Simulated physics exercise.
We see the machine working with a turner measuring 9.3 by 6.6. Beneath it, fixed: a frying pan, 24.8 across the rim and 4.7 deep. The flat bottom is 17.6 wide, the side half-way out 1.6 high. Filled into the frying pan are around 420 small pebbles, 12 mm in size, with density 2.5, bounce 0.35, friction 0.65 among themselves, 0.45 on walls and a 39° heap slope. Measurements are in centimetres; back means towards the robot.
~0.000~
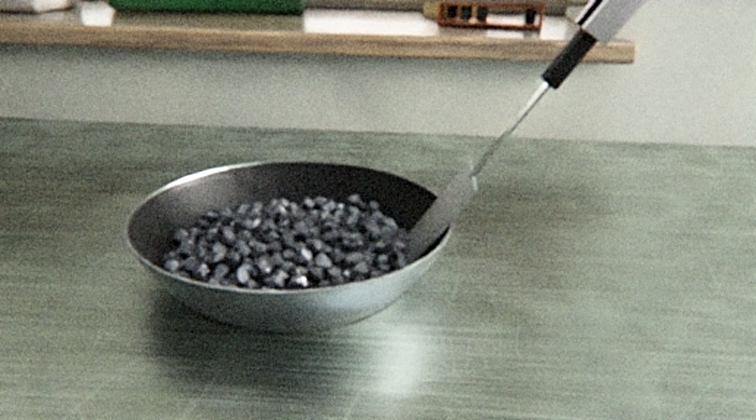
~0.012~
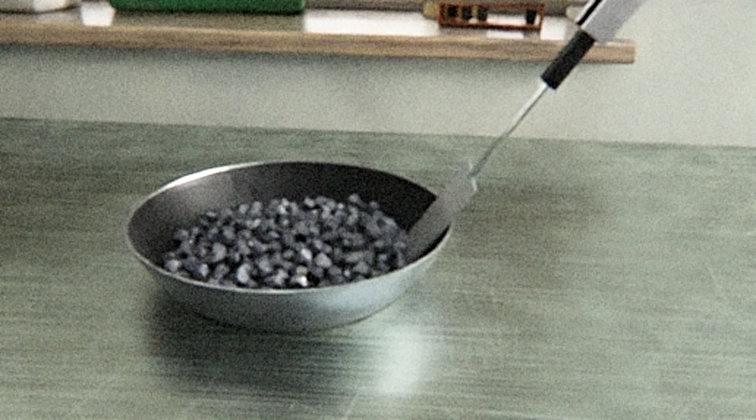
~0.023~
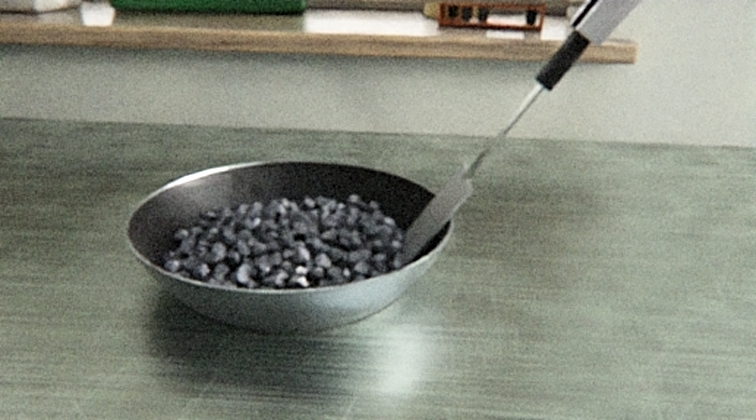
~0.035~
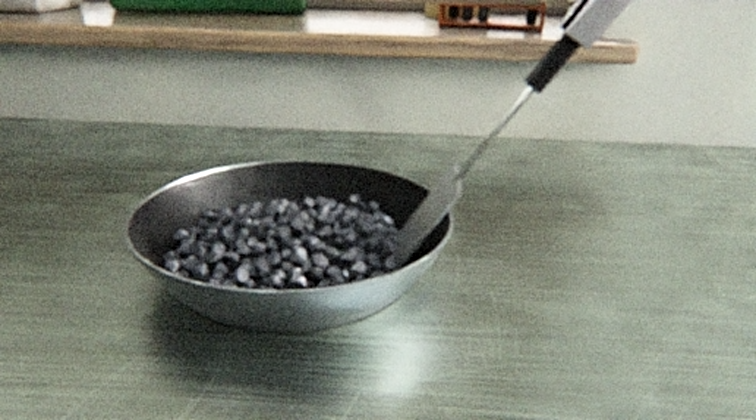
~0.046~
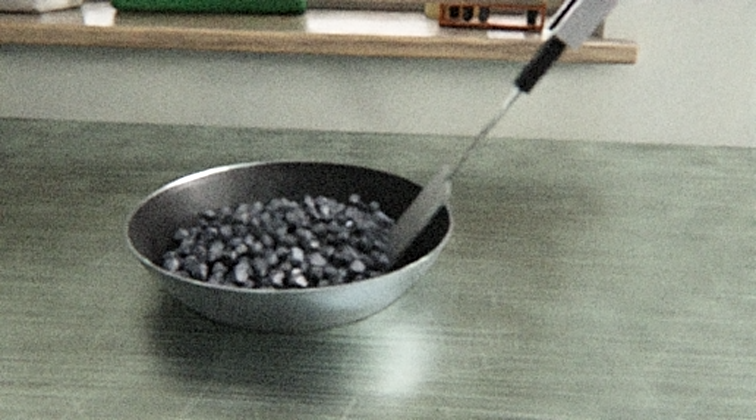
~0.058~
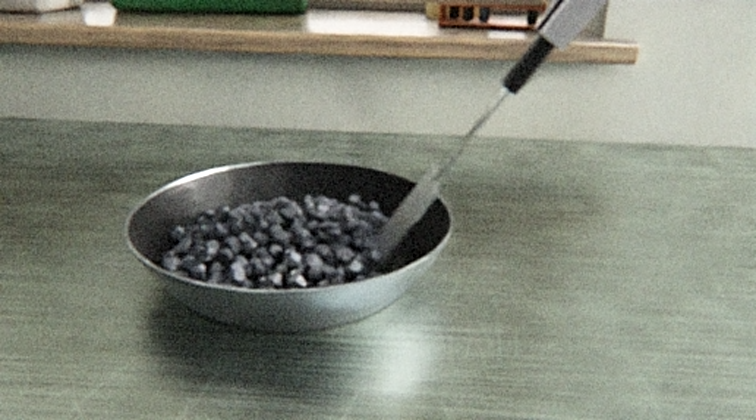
A turner held at a slant starts against the right inner side of a frying pan filled with small dark pebbles on a greenish counter. It slides a short way left into the edge of the heap, nudging the nearest pebbles slightly, while the pan stays still.
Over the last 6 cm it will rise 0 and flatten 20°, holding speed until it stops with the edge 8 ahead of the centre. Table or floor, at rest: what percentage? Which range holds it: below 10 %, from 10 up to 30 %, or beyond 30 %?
The range below 10 %.
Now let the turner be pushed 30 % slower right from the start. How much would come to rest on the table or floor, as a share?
Estimate: Near 5 %.
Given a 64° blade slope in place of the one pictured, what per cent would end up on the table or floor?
Roughly 5 per cent.
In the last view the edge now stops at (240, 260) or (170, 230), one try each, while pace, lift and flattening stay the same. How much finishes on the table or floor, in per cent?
First try about 0 percent, second about 25 percent.
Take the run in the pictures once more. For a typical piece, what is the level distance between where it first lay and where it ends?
4 cm.
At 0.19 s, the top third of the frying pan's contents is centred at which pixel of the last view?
I'd put it somewhere near (201, 220).
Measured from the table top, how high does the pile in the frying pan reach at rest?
About 6.5 centimetres.
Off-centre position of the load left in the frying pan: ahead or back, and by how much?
Offset forward: Around 4.0 cm.
By 0.13 s, sloping 56°, highest piece 5 above the table; 421 in the frying pan.
By 0.19 s, sloping 49°, highest piece 6 above the table; 421 in the frying pan.
By 0.43 s, sloping 36°, highest piece 6 above the table; 399 in the frying pan, 19 on the table or floor, 3 on the blade or in flight.
By 1.48 s, sloping 36°, highest piece 6 above the table; 398 in the frying pan, 23 on the table or floor.
Final count, 398 in the frying pan, 23 on the table or floor. That is 5 % on the table or floor.
